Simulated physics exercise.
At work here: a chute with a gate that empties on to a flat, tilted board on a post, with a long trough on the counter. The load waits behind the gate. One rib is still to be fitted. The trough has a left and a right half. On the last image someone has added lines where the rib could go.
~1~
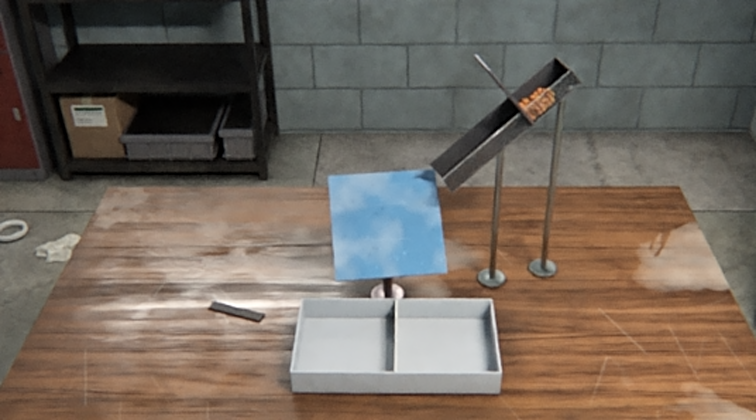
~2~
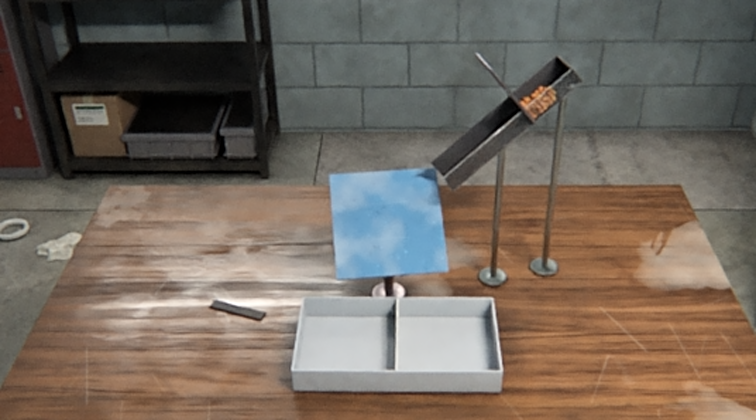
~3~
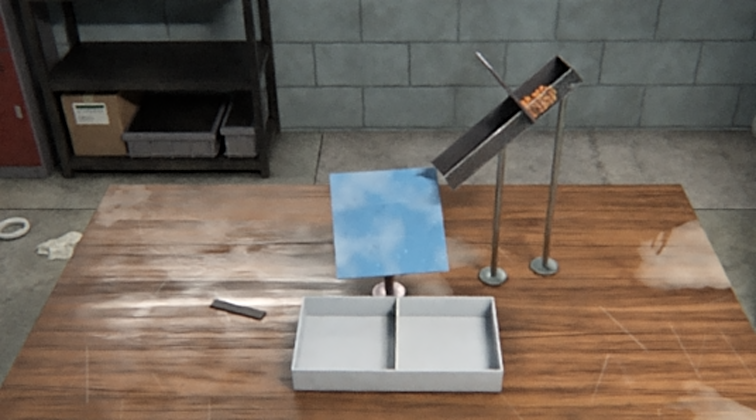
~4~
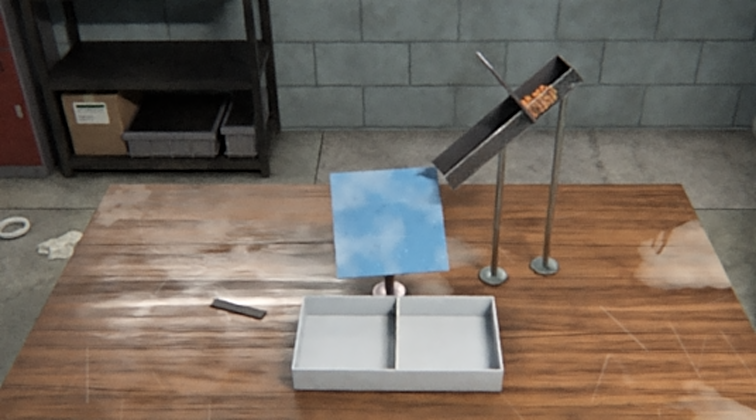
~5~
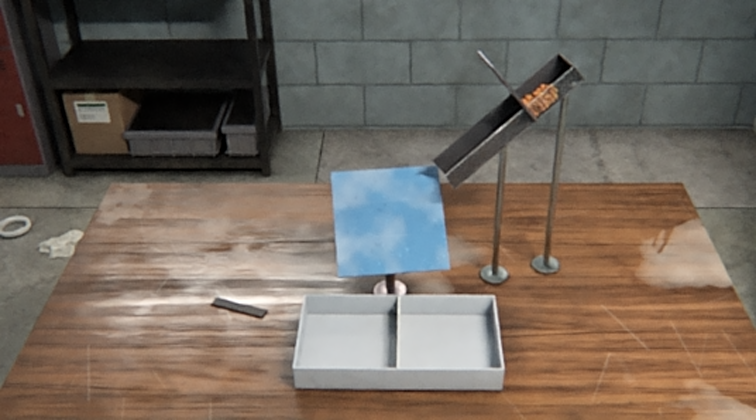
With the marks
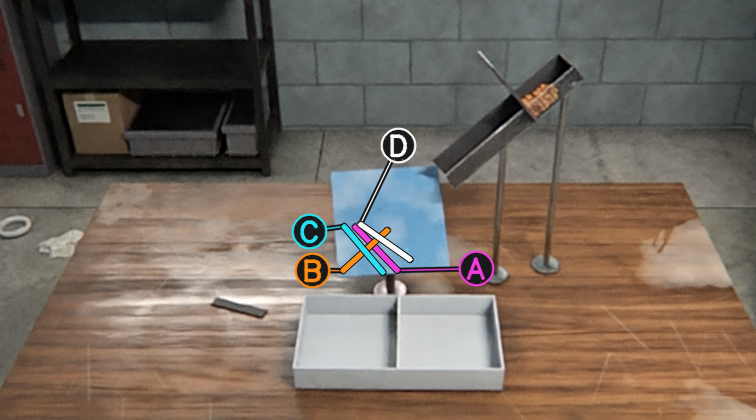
Blue tilted board standing behind a divided grey trough on a wooden table, orange-brown pieces resting in a sloping chute, nothing visibly moving.
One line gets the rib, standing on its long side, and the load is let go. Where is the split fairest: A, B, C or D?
Line C.
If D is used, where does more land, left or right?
More lands on the right.
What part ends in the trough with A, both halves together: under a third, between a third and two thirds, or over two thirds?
It is over two thirds.
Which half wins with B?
More lands on the left.
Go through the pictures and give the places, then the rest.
The first picture shows load behind the gate (534, 102), cereal balls; lip of the chute (446, 184), sloping fairly steeply.
The second picture shows middle of the board (388, 222), tilted fairly steeply; middle of its low edge (393, 275); of its high edge (383, 171).
The third picture shows front corners of the trough (292, 369) and (502, 371); front end of its middle wall (397, 370).
The fourth picture shows middle of the load (536, 99); lip (448, 182).
The fifth picture shows middle of the load (537, 98); lip (449, 181).
On the marked copy, line A from (355, 226) to (397, 270); line B from (387, 230) to (342, 270); line C from (344, 226) to (382, 272); line D from (360, 224) to (410, 259).
With A, of what is caught, just a few in the left half, almost all in the right.
With B, of what is caught, the larger part in the left half, about a tenth in the right.
With C, of what is caught, roughly a third in the left half, roughly two thirds in the right.
With D, of what is caught, about a tenth in the left half, almost all in the right.
